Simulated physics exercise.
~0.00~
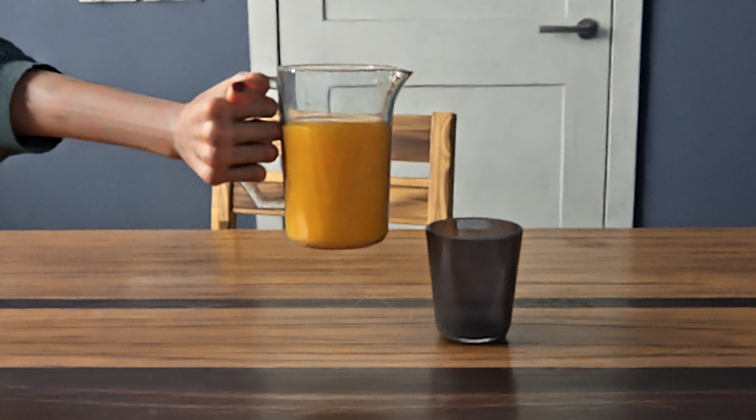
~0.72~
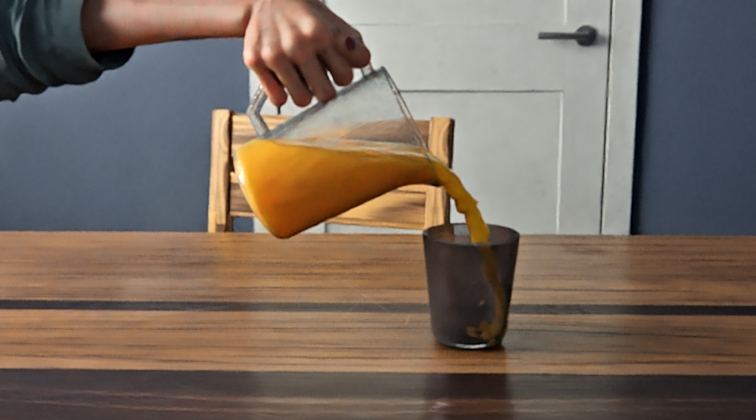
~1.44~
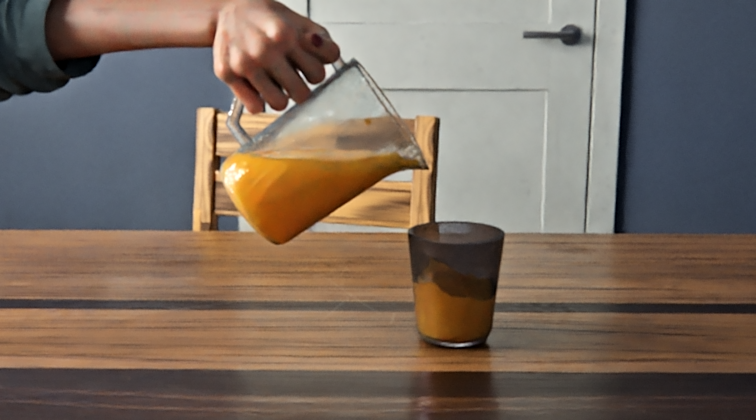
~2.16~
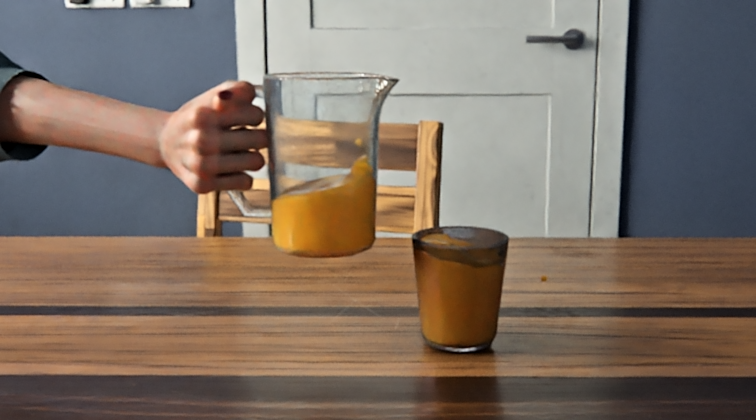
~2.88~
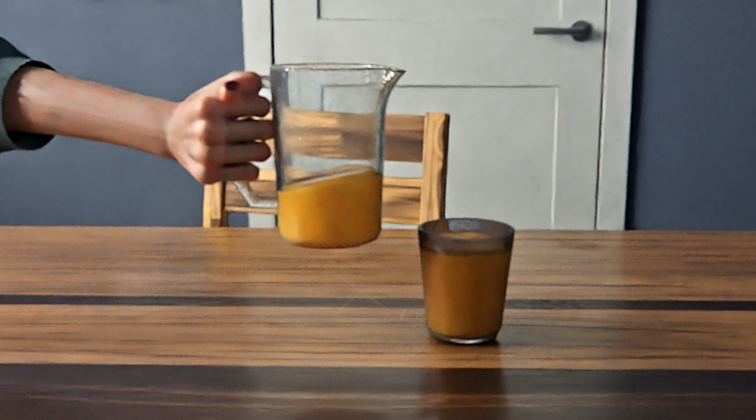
A hand tilting a glass jug and pouring orange juice into a dark tumbler, nearly filling it, then holding the jug upright.
